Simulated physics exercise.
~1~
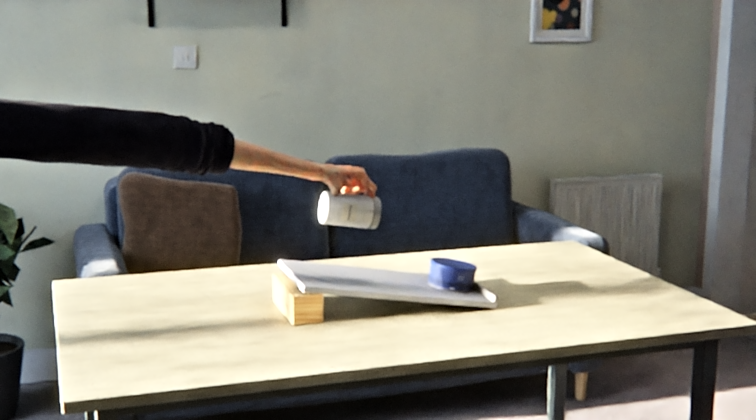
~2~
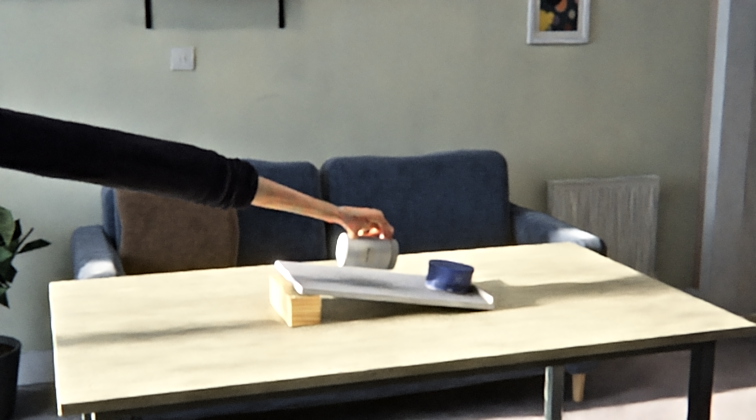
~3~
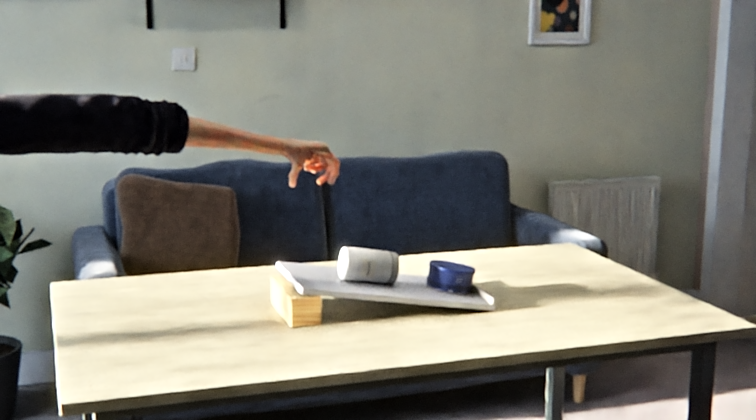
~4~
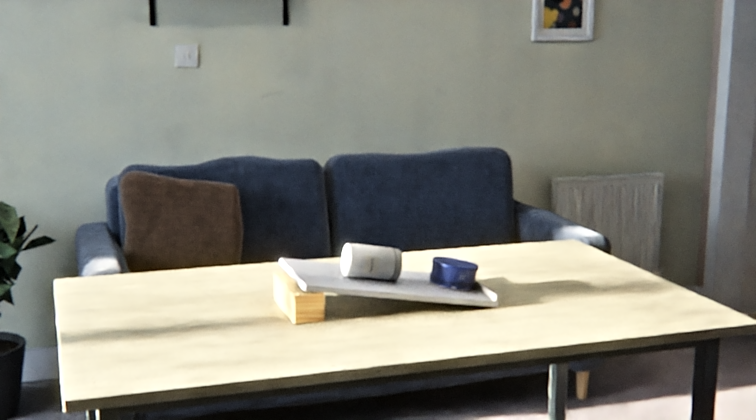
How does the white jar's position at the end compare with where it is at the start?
At the start the white jar is held in the air above the sloping board, and at the end it is lower and slightly farther right, resting on its side on the board.
